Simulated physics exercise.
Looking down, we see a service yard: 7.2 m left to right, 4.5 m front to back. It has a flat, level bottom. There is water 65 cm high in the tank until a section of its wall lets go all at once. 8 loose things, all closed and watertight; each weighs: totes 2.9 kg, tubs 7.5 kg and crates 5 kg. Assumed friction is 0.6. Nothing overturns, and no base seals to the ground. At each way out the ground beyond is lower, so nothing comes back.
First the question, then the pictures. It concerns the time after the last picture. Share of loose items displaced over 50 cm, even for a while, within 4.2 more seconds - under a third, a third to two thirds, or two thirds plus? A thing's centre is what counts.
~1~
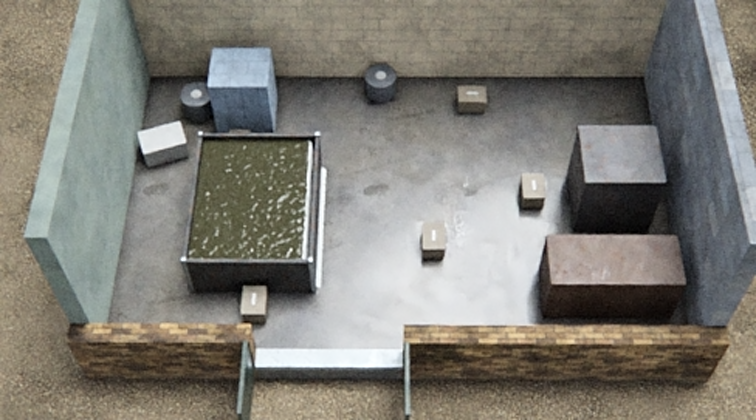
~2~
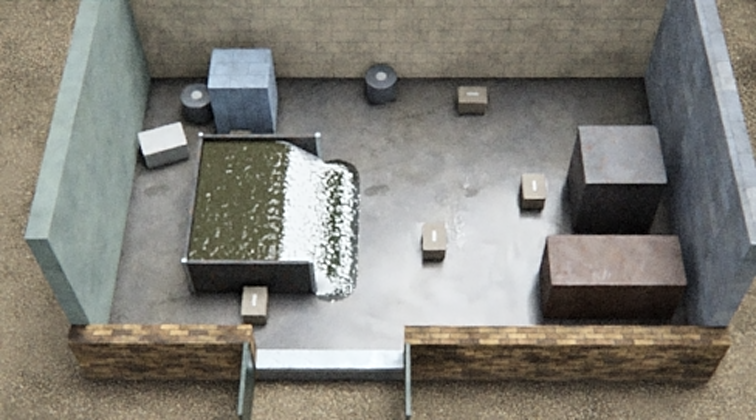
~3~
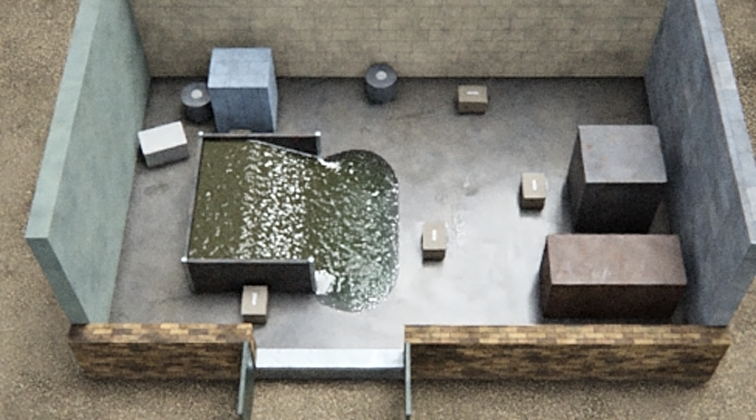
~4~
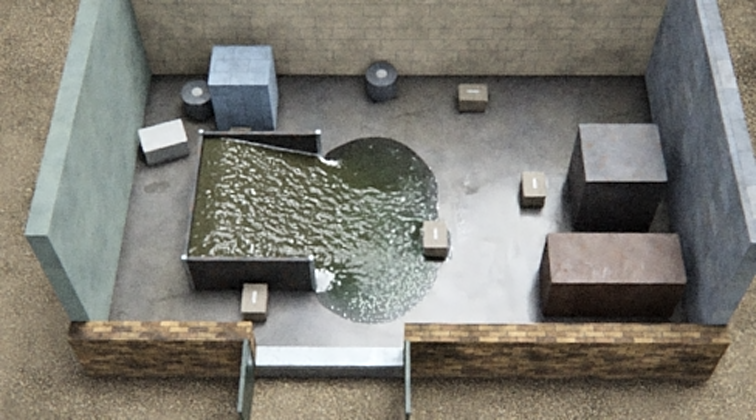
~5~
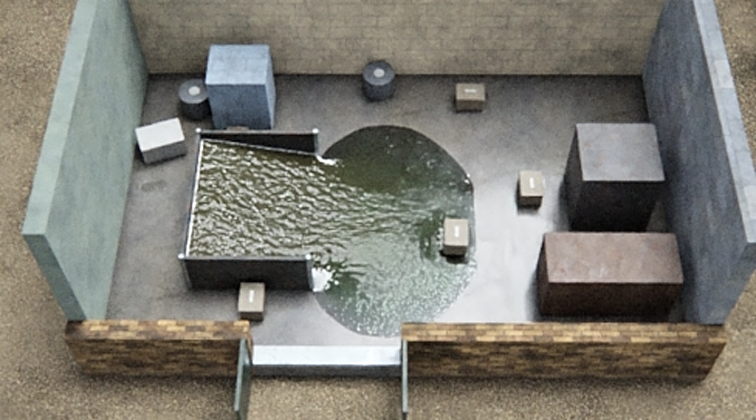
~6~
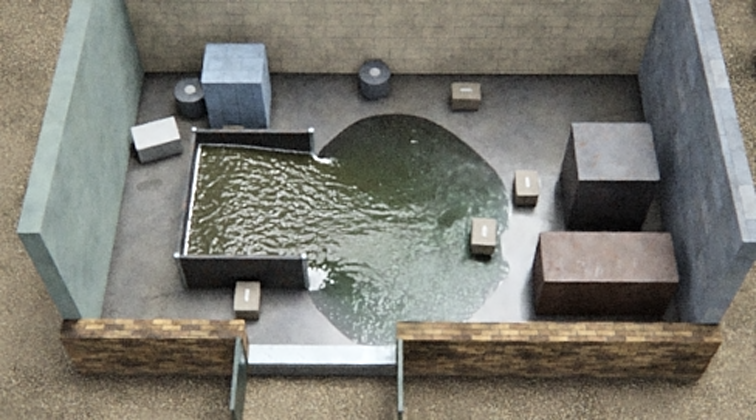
It ends in the middle band.
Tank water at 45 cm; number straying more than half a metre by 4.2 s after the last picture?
That would make 3 of them.
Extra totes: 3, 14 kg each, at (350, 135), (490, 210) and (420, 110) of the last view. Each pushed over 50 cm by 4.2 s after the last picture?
In turn: Short of it, past it, under.
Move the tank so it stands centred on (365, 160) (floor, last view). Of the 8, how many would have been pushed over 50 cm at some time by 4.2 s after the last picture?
Result: 4.
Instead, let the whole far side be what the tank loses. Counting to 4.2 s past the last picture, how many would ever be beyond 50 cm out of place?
Then it comes to 6.
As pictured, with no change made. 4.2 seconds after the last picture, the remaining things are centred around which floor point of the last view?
I'd put it close to (371, 158) in the last view.
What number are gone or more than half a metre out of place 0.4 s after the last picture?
By then the count is 1.
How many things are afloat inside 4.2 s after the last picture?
Tally: 3 of them.
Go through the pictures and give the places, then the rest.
The first frame shows a tote at (434, 236), on the bottom; a tote at (534, 186) rests on the ground; 2.8 m2 under water; 0 of 8 have shifted.
The second frame shows a tote at (434, 237) rests on the ground; a tote at (534, 186) rests on the ground; 3.9 m2 under water; 0 of 8 have shifted.
The third frame shows a tote at (434, 236) rests on the ground; a tote at (534, 186) rests on the ground; water covers 5.2 m2; 0 of 8 have shifted.
The fourth frame shows a tote at (436, 234), on the bottom; a tote at (534, 184), on the bottom; 6.7 m2 under water; 0 of 8 have shifted.
The fifth frame shows a tote at (457, 232) rests on the ground, 32 cm from its start; a tote at (532, 183) rests on the ground; water covers 8.5 m2; 1 of 8 have shifted.
The sixth frame shows a tote at (484, 231) rests on the ground, 74 cm from its start; a tote at (527, 183) rests on the ground; water covers 10.5 m2; 1 of 8 have shifted.
Then, 0.4 s after the last picture 1 of 8 are over 50 cm from their spots; 0 afloat.
Then, 1.5 s after the last picture 3 of 8 are over 50 cm from their spots; 3 afloat.
Then, 2.8 s after the last picture 3 of 8 are over 50 cm from their spots; 3 afloat.
Then, 4.2 s after the last picture 3 of 8 are over 50 cm from their spots, and 3 have been at some point; 3 afloat.
